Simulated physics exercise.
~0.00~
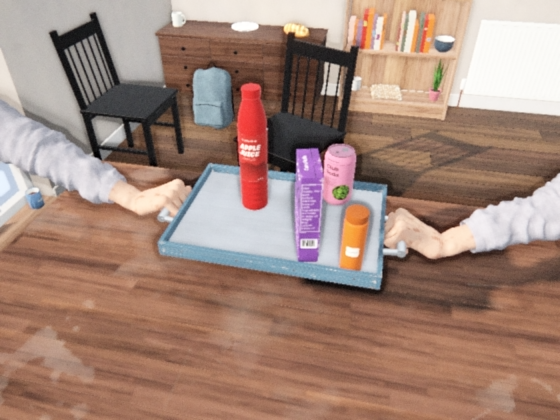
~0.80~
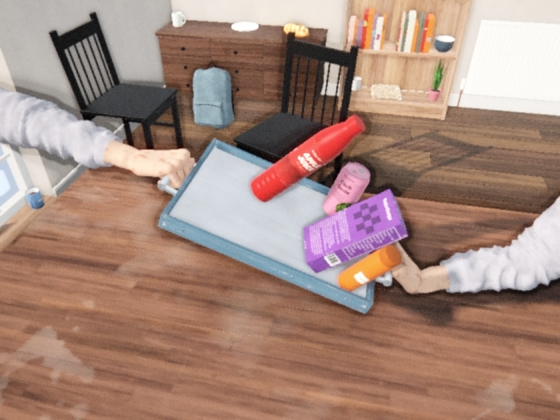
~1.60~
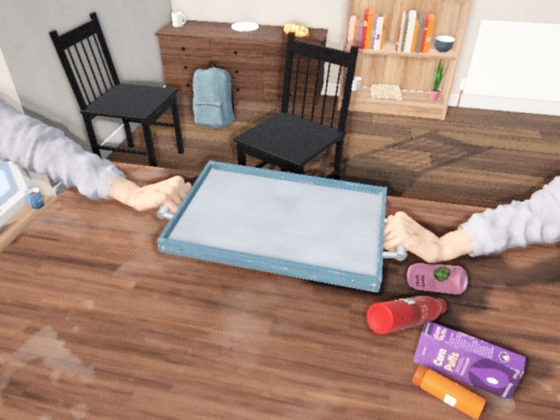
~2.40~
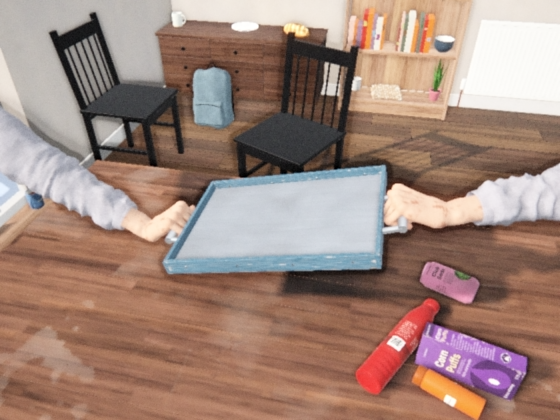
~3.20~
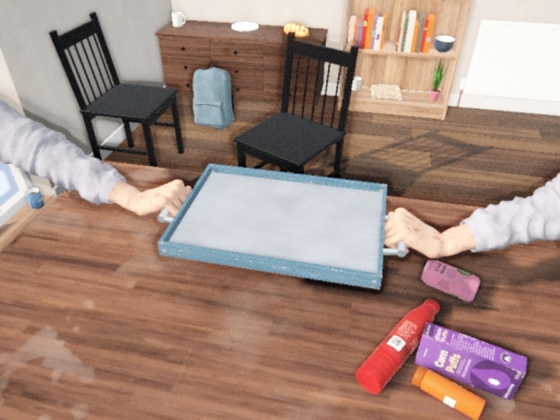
Above a wooden table in a room with black chairs, two hands tipped a blue tray down to the right, and a red bottle, purple packet, orange shaker and pink can fell onto the table; the tray tilted slightly left, then levelled, empty.
